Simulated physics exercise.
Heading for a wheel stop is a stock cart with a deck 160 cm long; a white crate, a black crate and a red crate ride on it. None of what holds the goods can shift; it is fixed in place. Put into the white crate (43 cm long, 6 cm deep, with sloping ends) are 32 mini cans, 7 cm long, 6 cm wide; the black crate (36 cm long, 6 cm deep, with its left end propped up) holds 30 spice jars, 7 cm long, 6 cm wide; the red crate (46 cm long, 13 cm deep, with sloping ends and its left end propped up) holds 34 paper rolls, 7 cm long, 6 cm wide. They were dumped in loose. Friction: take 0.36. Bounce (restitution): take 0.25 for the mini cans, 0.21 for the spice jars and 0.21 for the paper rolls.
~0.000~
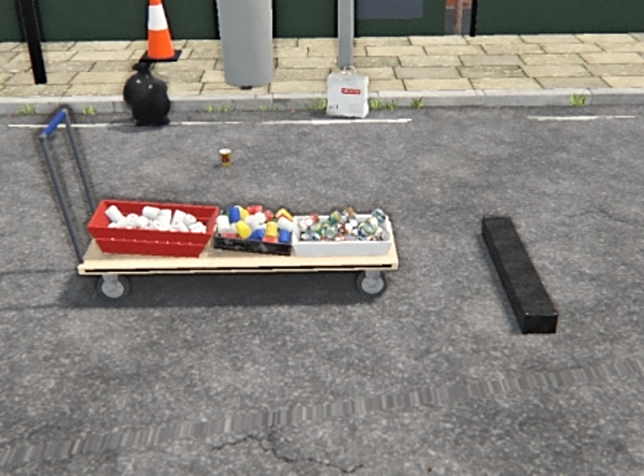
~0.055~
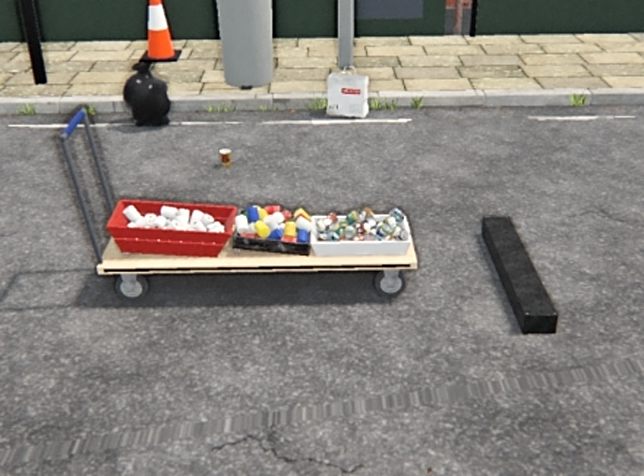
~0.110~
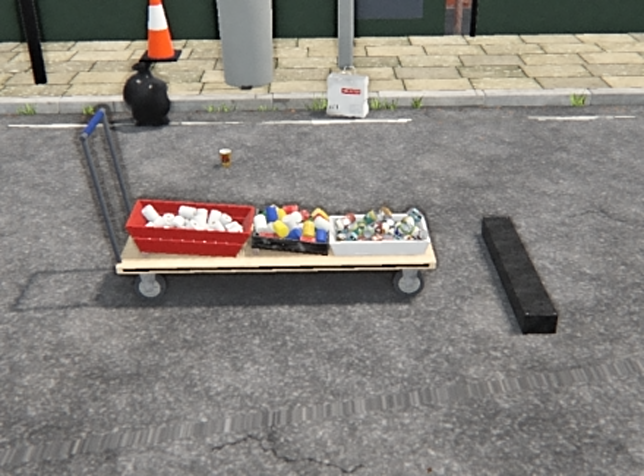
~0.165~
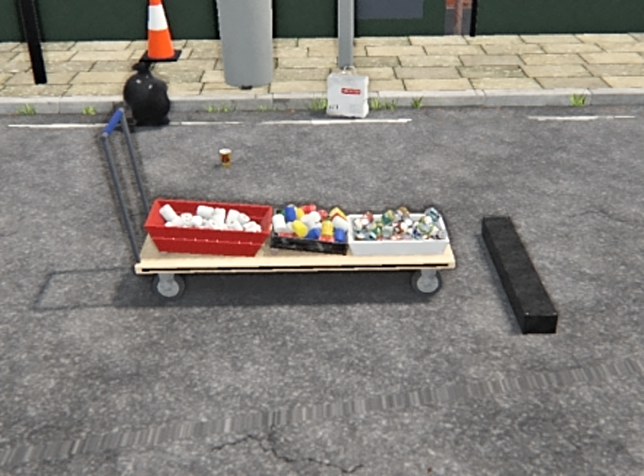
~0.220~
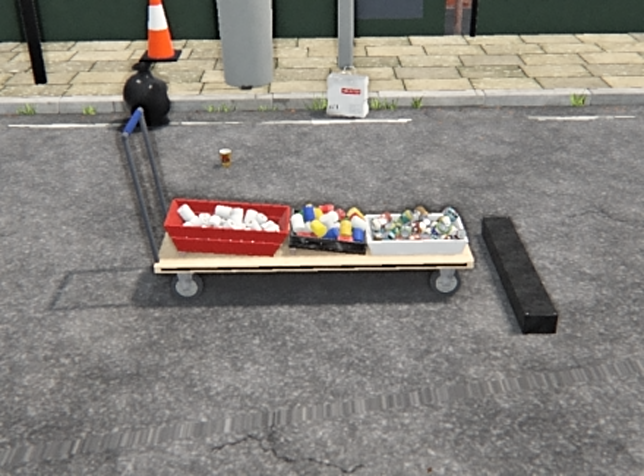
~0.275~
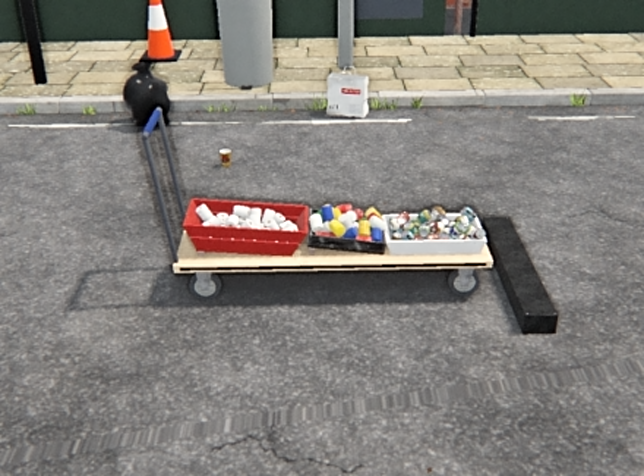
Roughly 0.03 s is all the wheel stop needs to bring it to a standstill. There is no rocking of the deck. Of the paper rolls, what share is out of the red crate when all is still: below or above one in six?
Spilled: Lower than a sixth.
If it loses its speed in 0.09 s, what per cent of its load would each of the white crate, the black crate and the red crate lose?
With that change, white crate 20 per cent, black crate 40 per cent, red crate 0 per cent.
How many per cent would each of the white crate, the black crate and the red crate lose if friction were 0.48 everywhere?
White crate 20, black crate 40, red crate 0 per cent.
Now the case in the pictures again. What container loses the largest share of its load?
Answer: The black crate.
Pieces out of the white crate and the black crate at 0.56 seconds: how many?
The white crate is at about 4 and the black crate at about 8.
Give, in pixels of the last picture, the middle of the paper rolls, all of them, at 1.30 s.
In the last view, the centre sits near (294, 230).
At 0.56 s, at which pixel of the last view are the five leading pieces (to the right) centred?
The five leading pieces sit around (516, 225).
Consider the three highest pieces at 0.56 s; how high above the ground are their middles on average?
I'd put it close to 42 cm.
After 0.34 s, contact.
After 0.44 s, white crate 31 in, 1 out, black crate 26 in, 4 out and red crate 34 in, 0 out.
After 0.56 s, white crate 28 in, 4 out, black crate 22 in, 8 out and red crate 34 in, 0 out.
After 0.79 s, white crate 26 in, 6 out, black crate 20 in, 10 out and red crate 34 in, 0 out.
When it is over (at 1.30 s), white crate 26 in, 6 out, black crate 19 in, 11 out and red crate 34 in, 0 out. Asked share, 0 of 34, 0 per cent.
